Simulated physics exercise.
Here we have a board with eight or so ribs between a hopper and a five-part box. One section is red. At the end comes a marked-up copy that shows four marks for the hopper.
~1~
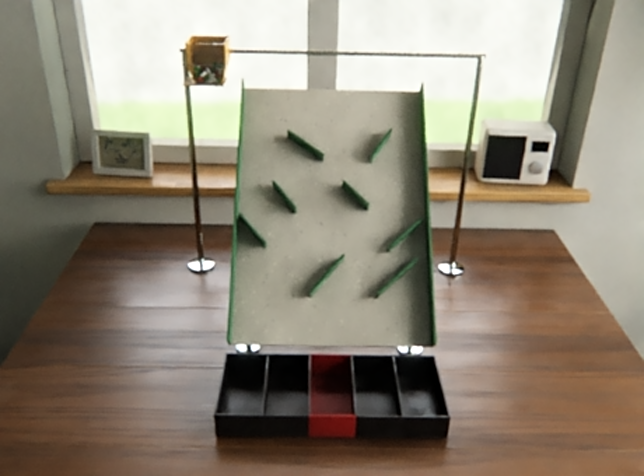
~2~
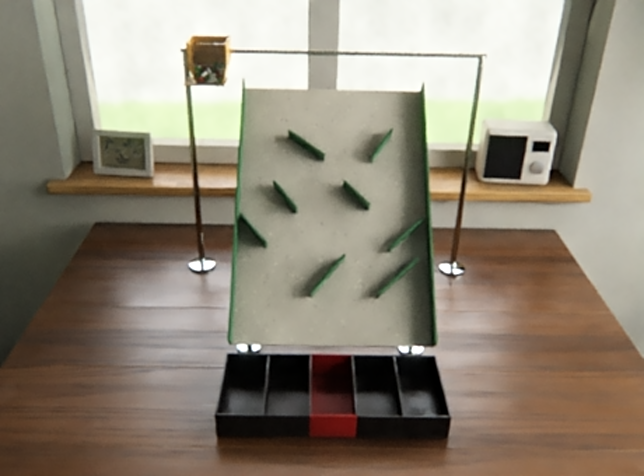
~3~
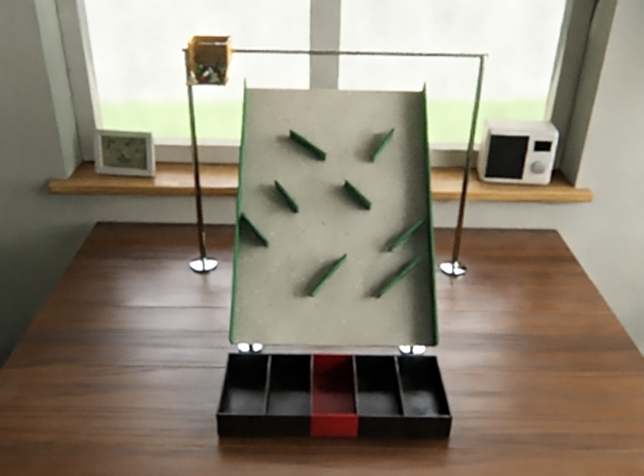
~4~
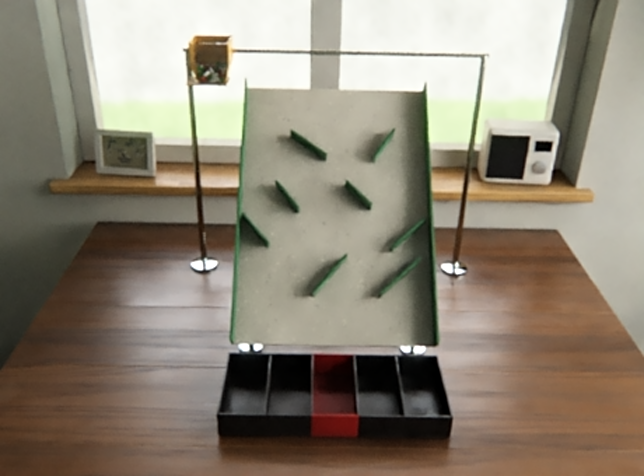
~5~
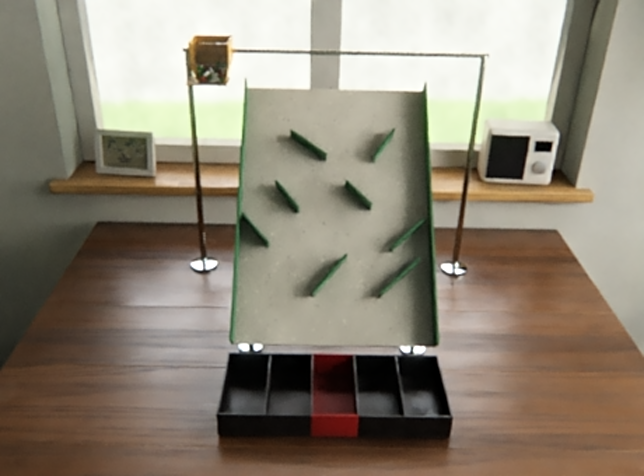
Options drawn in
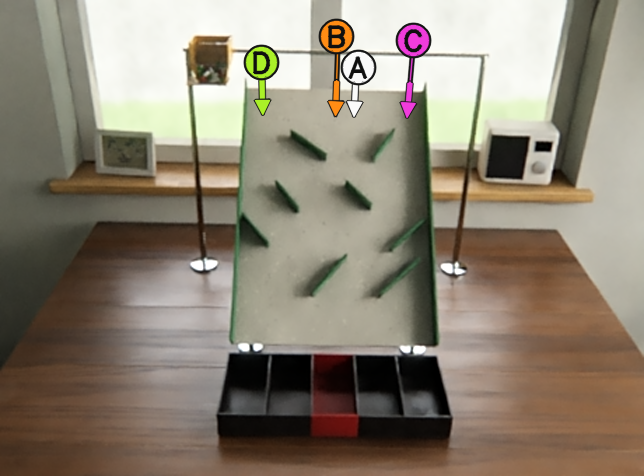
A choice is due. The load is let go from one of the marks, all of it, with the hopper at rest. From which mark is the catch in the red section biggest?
The best mark is C.
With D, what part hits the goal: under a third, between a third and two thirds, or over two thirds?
Under a third.
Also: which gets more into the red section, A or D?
Here it is mark A.
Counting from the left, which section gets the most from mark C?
The third.
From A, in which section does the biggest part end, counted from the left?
It is the third one.
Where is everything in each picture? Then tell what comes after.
In the first picture, hopper near (207, 75), jelly beans, door shut.
In the second picture, ribs (289, 130) to (324, 154), (373, 156) to (392, 128), (274, 180) to (296, 208).
In the third picture, ribs (345, 180) to (371, 204), (241, 213) to (267, 242), (392, 247) to (425, 218).
In the fourth picture, ribs (313, 293) to (347, 254), (381, 294) to (420, 258).
In the fifth picture, red section near (335, 424), number 3 of 5 from the left.
On the marked copy, mark A meets the board at (354, 111); mark B meets the board at (335, 110); mark C meets the board at (407, 112); mark D meets the board at (262, 109).
If A is chosen, close to half in the red section, close to half in other sections.
If B is chosen, close to a quarter in the red section, close to two thirds in other sections, a small share held on the board.
If C is chosen, close to two thirds in the red section, close to a quarter in other sections, a small share held on the board.
If D is chosen, close to a quarter in the red section, the bulk in other sections, only a few held on the board.
